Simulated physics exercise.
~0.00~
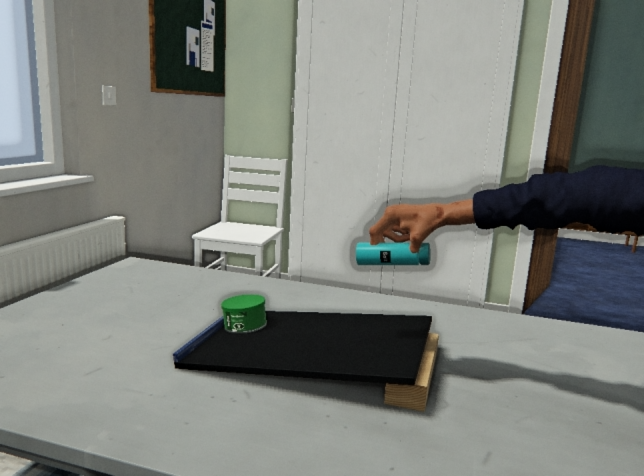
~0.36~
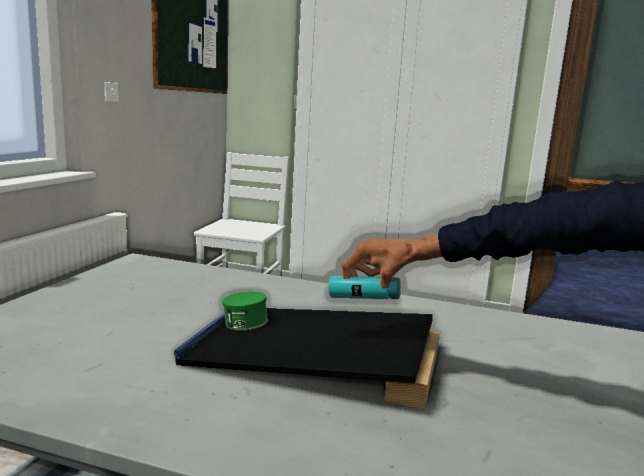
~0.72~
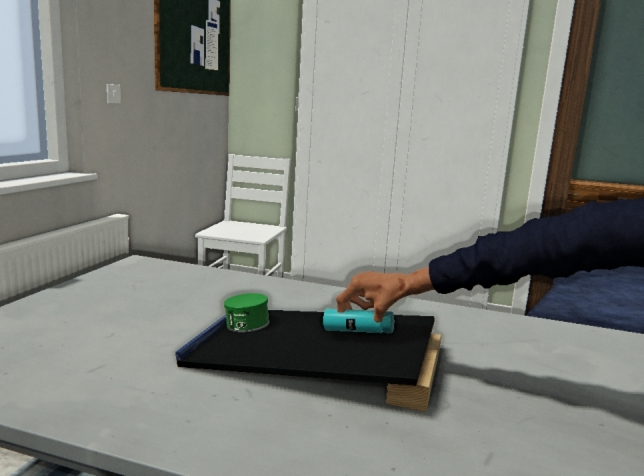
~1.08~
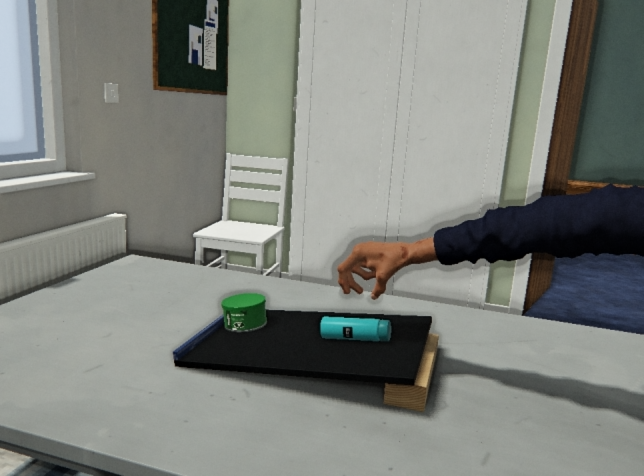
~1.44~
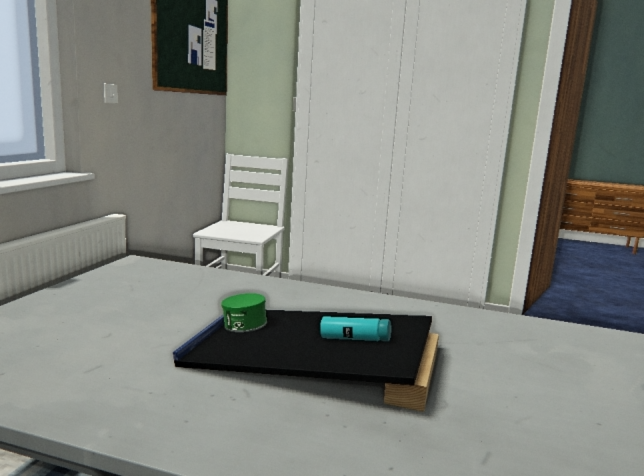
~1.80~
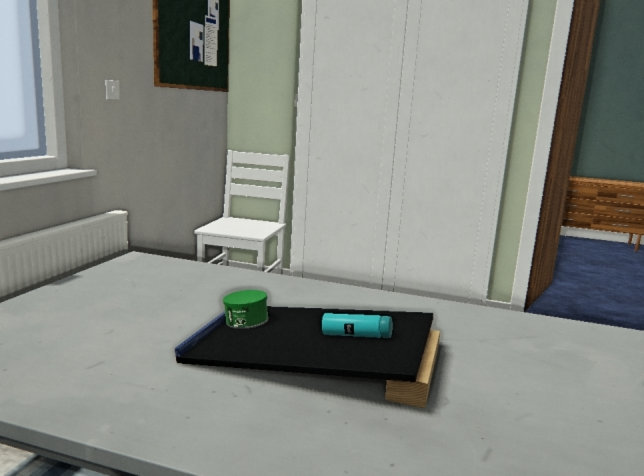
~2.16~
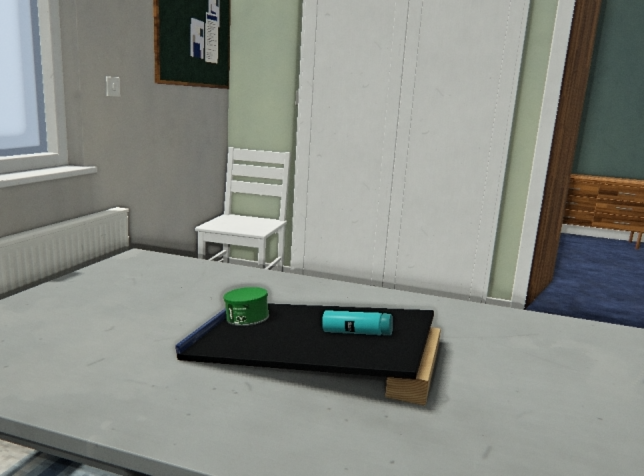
The footage shows a hand lowering a turquoise shaker on its side onto a sloping black board, where a green tub already sits at the left, then letting go and withdrawing to the right. The shaker stays where it was placed, and the tub remains still.
